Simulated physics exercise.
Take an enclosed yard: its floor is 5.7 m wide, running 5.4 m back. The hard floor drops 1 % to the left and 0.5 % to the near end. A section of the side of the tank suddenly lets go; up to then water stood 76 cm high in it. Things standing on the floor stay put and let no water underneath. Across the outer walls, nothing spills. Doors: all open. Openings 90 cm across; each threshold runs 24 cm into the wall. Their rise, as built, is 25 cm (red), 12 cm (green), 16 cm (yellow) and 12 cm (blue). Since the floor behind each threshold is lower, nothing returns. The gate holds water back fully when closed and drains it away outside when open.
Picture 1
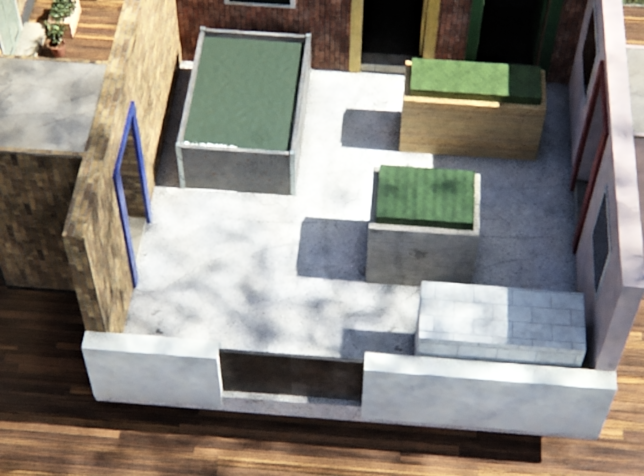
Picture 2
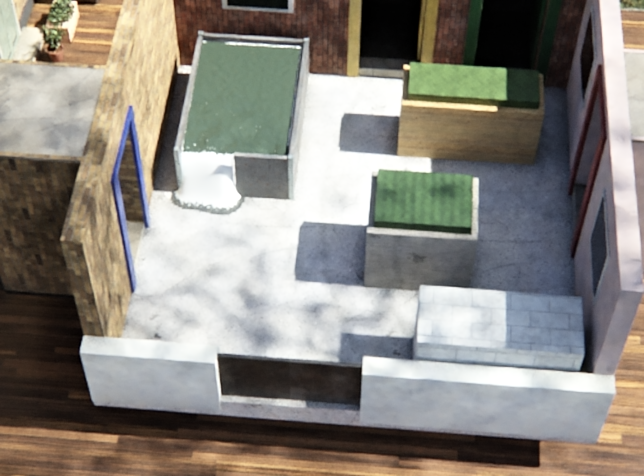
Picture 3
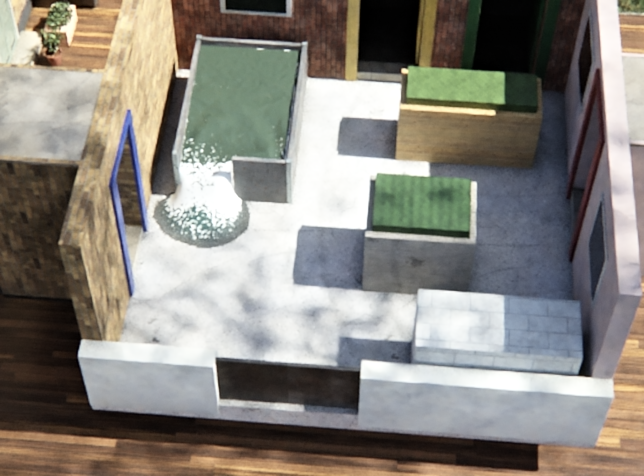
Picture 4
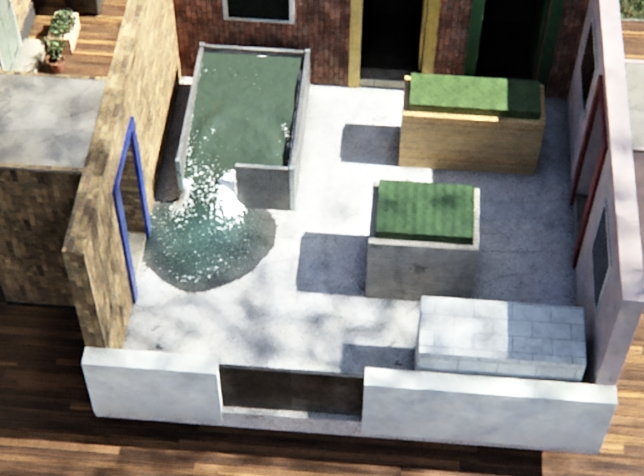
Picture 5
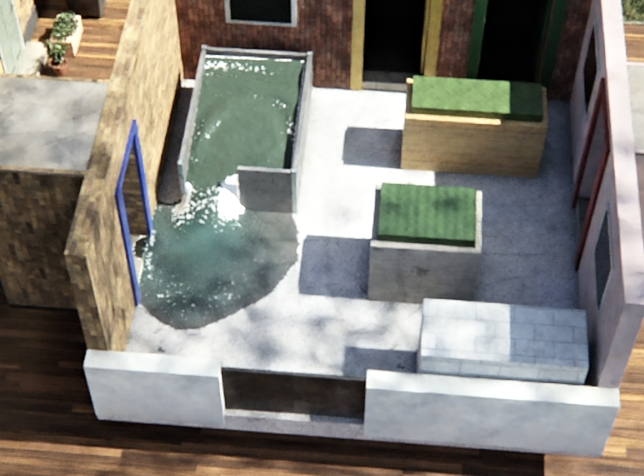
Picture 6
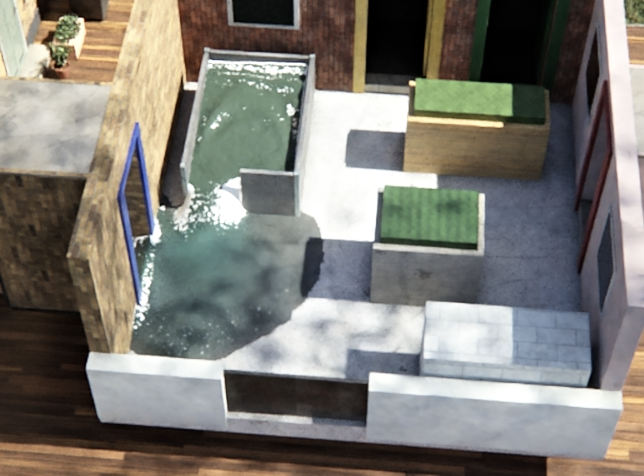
Green water burst through the near side of a tank in a walled yard, fanned across the pale floor, and spread left to the blue-framed doorway while the planted boxes on the right stayed still.
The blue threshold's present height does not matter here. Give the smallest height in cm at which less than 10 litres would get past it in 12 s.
Close to 23 cm is just enough.
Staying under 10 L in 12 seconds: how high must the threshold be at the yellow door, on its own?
Yellow: Roughly 6.5 cm.
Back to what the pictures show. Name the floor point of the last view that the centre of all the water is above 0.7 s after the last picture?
Roughly (237, 201).
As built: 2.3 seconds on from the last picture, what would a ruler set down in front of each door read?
Centimetres: Red = 0, green = 0, yellow = 0, blue = 16.
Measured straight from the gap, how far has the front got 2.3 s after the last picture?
Near 5.6 m, more or less.
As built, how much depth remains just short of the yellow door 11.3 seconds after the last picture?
The depth there is around 9.5 cm.
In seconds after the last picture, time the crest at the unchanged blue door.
Approximately 0.4 s.
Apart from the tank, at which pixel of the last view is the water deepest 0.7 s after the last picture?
Look close to (121, 393).
Then, 0.7 s after the last picture water covers 30 % of the floor, deepest (48 cm) near (121, 393); 23 cm at the blue door, 25 litres in over its 12 cm threshold.
Then, 2.3 s after the last picture water covers 40 % of the floor, deepest (34 cm) near (400, 412); 16 cm at the blue door, 78 litres in over its 12 cm threshold.
Then, 11.3 s after the last picture water covers 95 % of the floor, deepest (14 cm) near (126, 368); 13 cm at the blue door, 110 litres in over its 12 cm threshold.
At the blue door as built, the water peaked near 24 cm, 0.3 s after the last picture.
Run again over the same 12 s with other heights there, 31 litres in over 18.5 cm, 1 litre over 29 cm. The limit of 10 litres is kept from about 23 cm up.
